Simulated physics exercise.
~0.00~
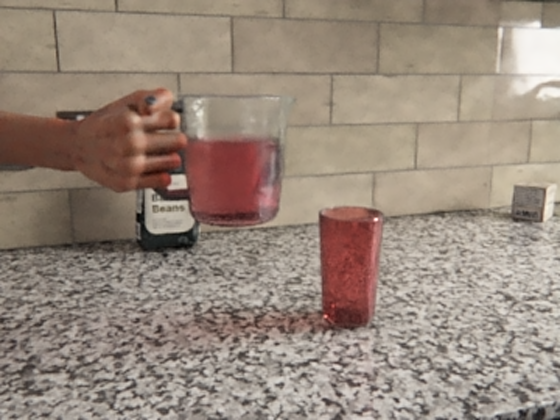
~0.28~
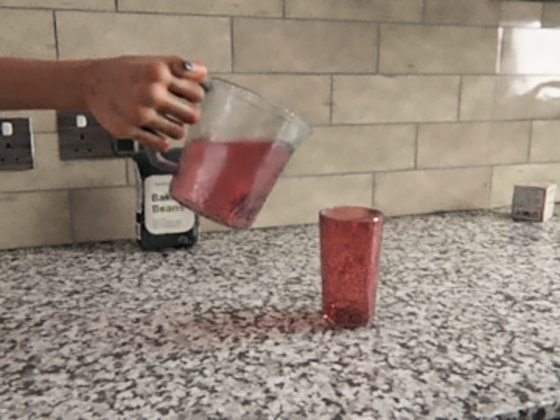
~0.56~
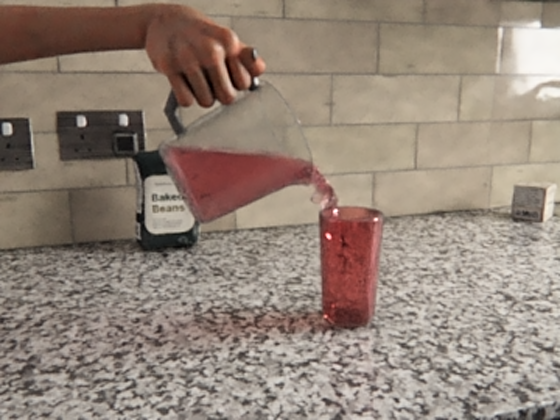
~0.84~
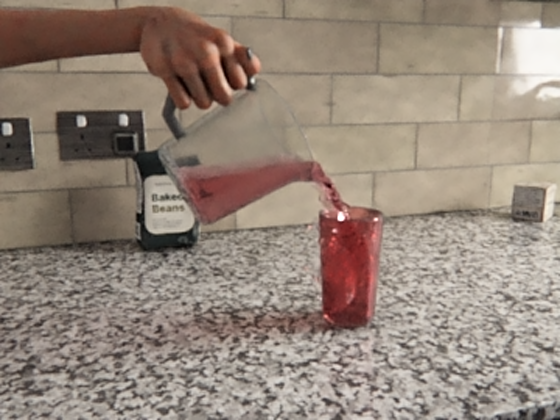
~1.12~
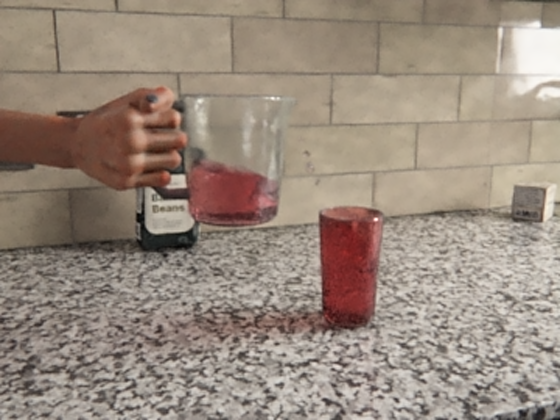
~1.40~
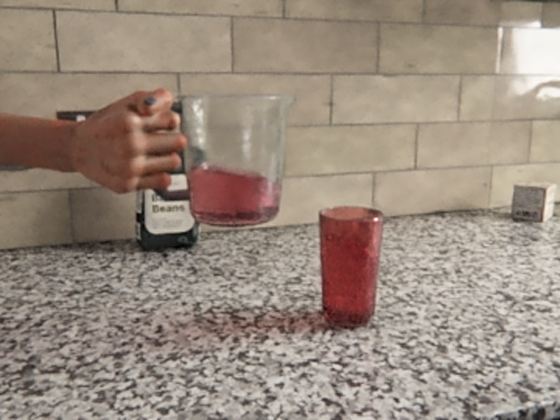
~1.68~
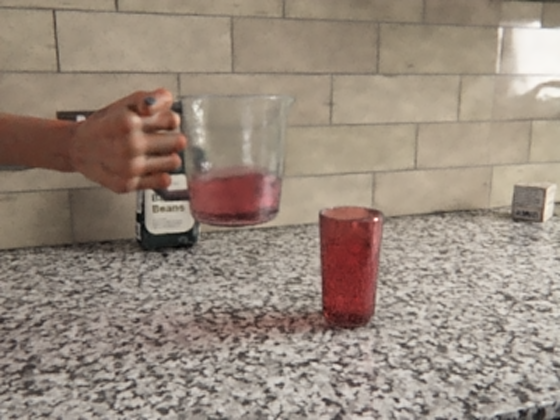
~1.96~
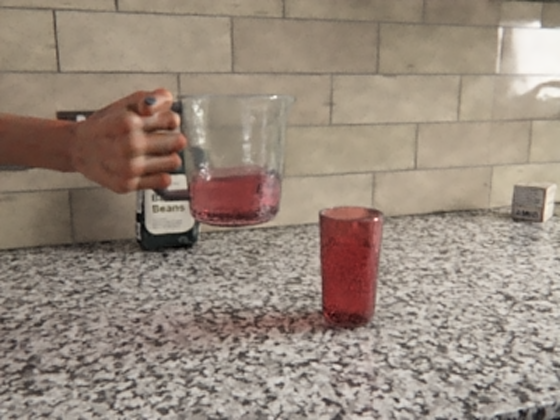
On a speckled kitchen worktop, a hand tilted a clear jug of pink liquid to the right and poured some into a slim red-looking glass, then brought the jug level again and held it there, still partly full, beside the glass.
